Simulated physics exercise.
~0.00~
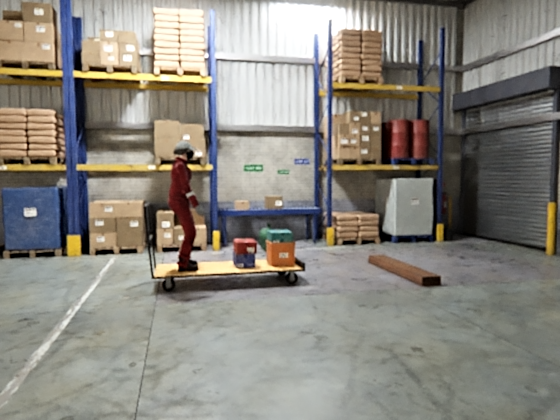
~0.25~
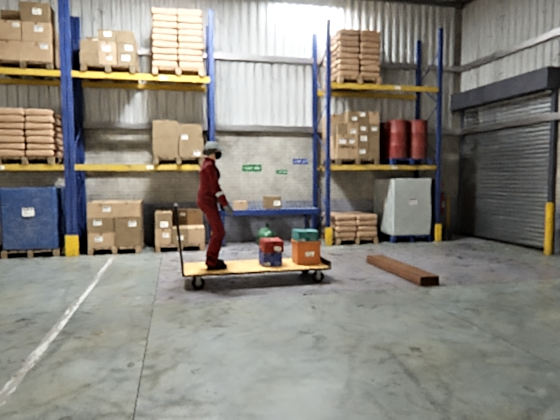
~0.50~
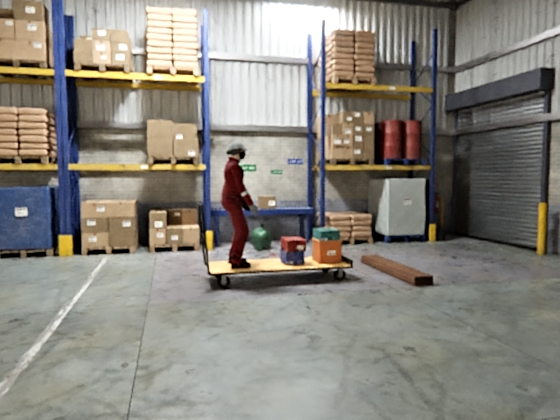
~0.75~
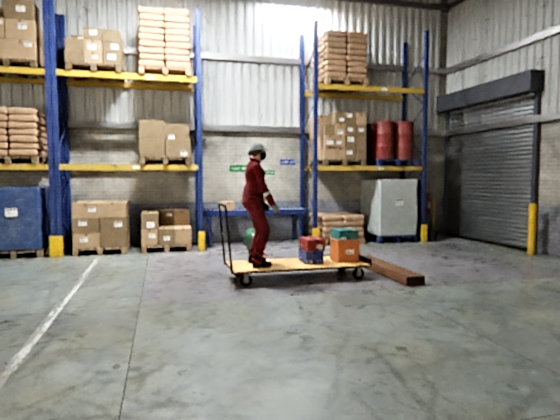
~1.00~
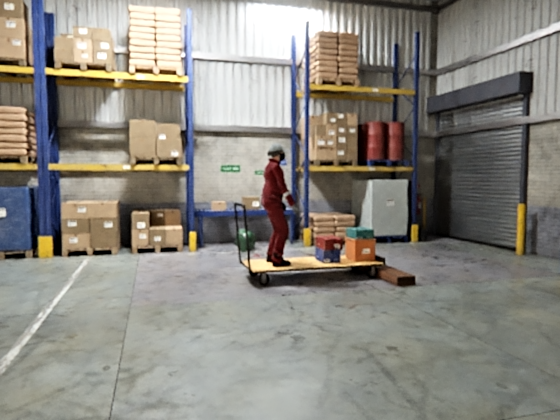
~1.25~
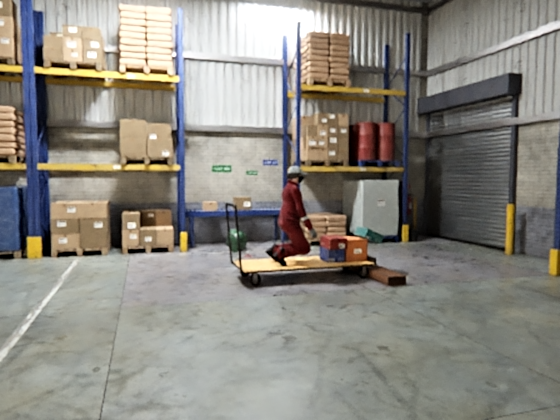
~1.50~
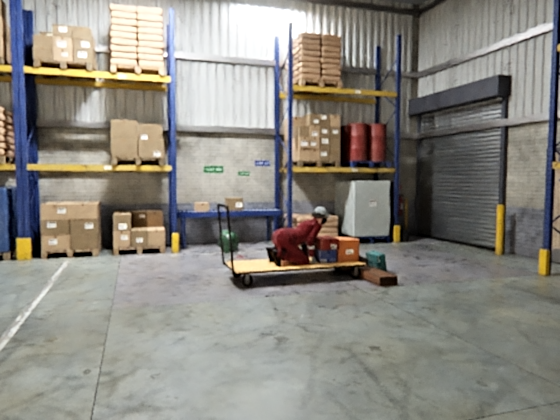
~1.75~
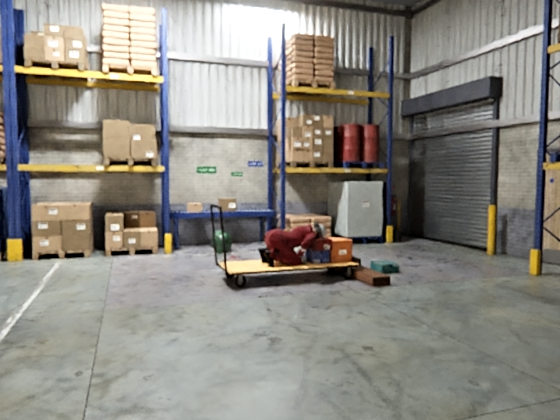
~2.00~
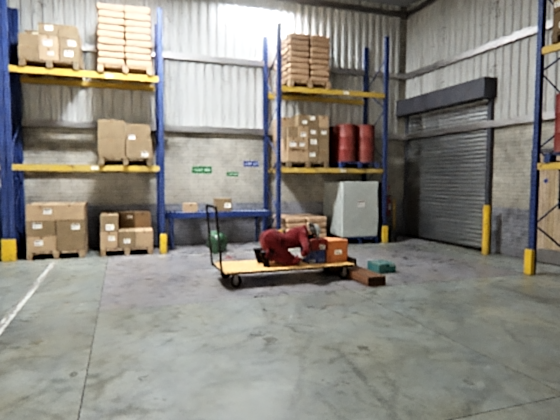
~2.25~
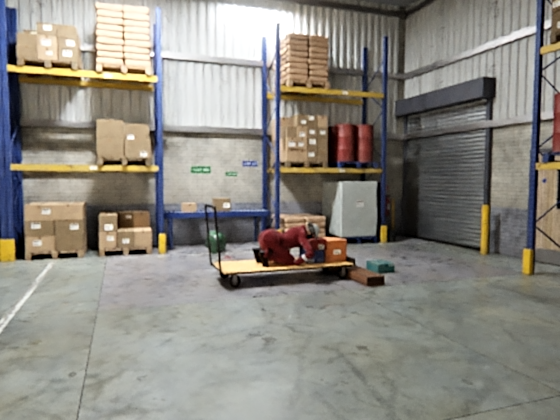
In a warehouse, a person in red rides standing on a flat cart rolling right with several coloured boxes until it stops at a low kerb; the rider pitches forward onto the deck, and the teal box tumbles off the front, ending on the floor beyond the kerb.
